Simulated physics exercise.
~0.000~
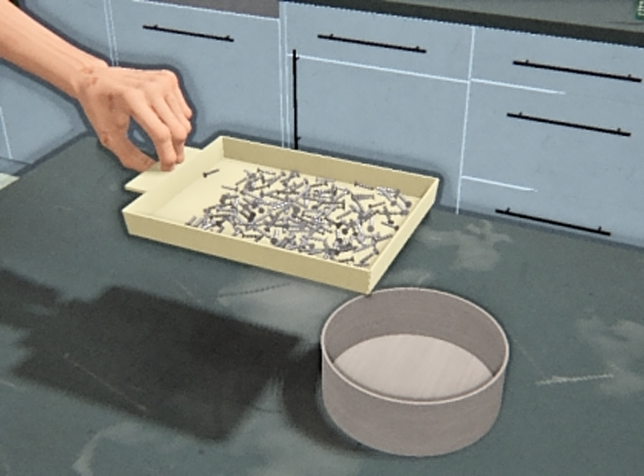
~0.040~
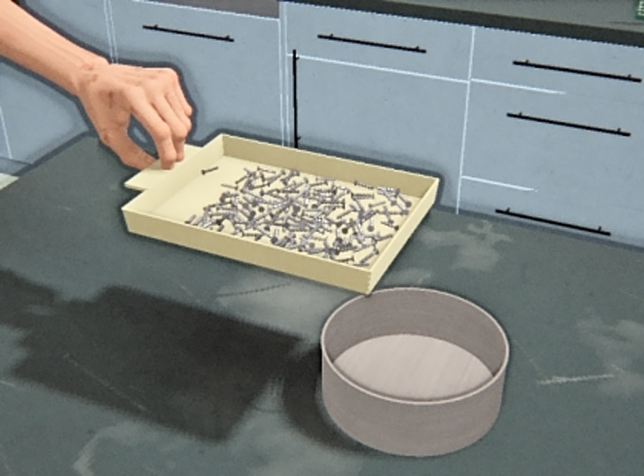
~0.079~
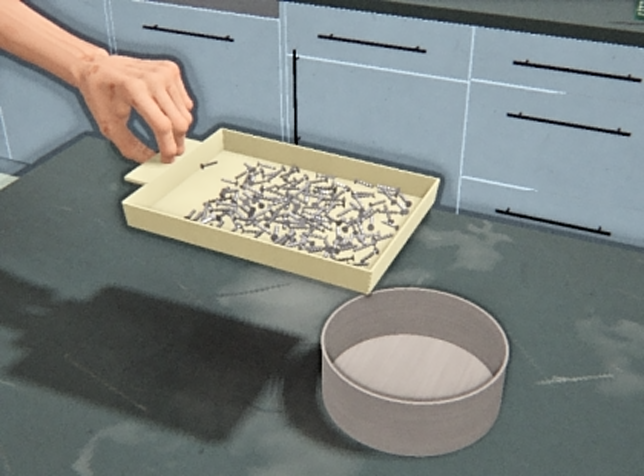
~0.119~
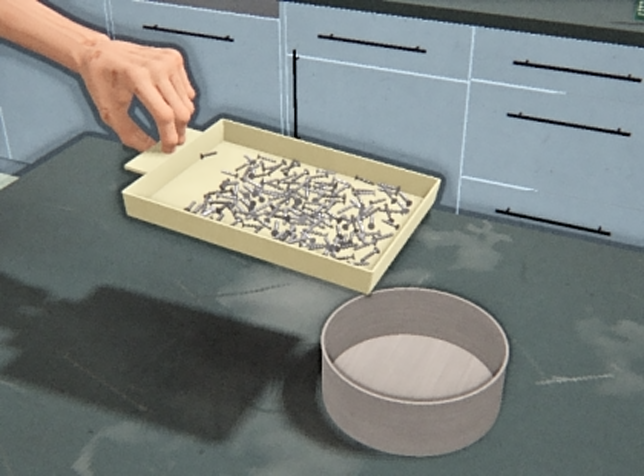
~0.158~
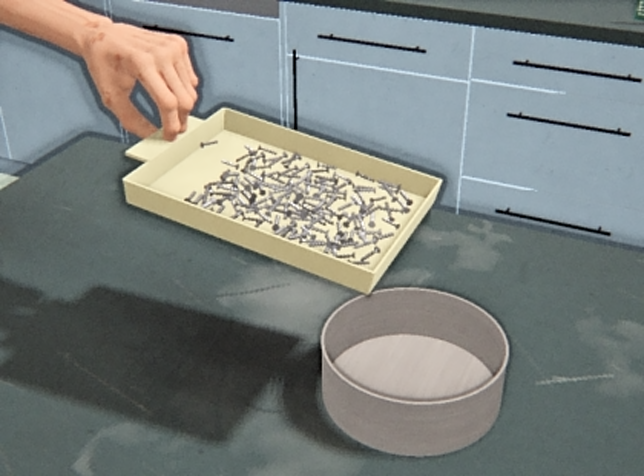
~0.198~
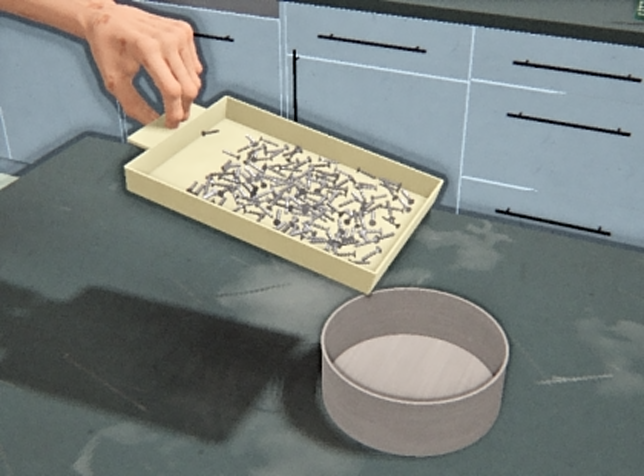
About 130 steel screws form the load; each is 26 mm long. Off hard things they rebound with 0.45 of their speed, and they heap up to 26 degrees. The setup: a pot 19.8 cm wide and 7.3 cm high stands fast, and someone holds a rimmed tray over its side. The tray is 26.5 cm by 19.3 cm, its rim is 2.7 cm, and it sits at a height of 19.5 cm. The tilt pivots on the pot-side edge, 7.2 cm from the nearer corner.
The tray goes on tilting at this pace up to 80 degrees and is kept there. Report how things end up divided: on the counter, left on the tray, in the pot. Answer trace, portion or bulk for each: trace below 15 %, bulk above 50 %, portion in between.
Counter: Trace. Left on the tray: Bulk. Pot: Portion.
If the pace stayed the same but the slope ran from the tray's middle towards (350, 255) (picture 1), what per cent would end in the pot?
Around 35 percent of them.
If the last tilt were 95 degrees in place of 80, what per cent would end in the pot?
Share in the pot: Around 90 %.
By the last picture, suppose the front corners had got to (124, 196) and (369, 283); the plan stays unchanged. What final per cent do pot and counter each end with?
Final per cent - pot 10, counter 65.
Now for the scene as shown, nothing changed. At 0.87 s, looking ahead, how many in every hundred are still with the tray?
About 95%.
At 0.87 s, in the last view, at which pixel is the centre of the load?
Approximately (409, 227) in the final picture.
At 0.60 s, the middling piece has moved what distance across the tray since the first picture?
Roughly 7 cm.
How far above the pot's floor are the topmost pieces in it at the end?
Top level: Approx. 1.5 cm.
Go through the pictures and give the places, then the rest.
The first picture shows tray tilt 0 degrees, front corners at (127, 210) and (369, 269); middle of the pieces at (295, 207); pot at (414, 340).
The second picture shows tray tilt 1 degrees, front corners at (127, 208) and (369, 269); middle of the pieces at (295, 206).
The third picture shows tray tilt 2 degrees, front corners at (126, 202) and (370, 269); middle of the pieces at (295, 203).
The fourth picture shows tray tilt 5 degrees, front corners at (127, 191) and (371, 270), lowest corner right front; middle of the pieces at (296, 199).
The fifth picture shows tray tilt 8 degrees, front corners at (128, 179) and (372, 270), lowest corner right front; middle of the pieces at (297, 193).
The sixth picture shows tray tilt 11 degrees, front corners at (129, 166) and (374, 271), lowest corner right front; middle of the pieces at (299, 188); pot at (414, 340). Its pace works out near 85 degrees a second.
After 0.60 s, tilt 45 degrees; the tray holds 100 %, the pot 0 %.
Then, at 0.87 s, tilt 67 degrees; the tray holds 95 %, the pot 0 %.
Then, at 1.24 s, tilt 80 degrees; the tray holds 80 %, the pot 15 %.
By 2.2 s all is still; counter 0 %, tray 65 %, pot 35 %.
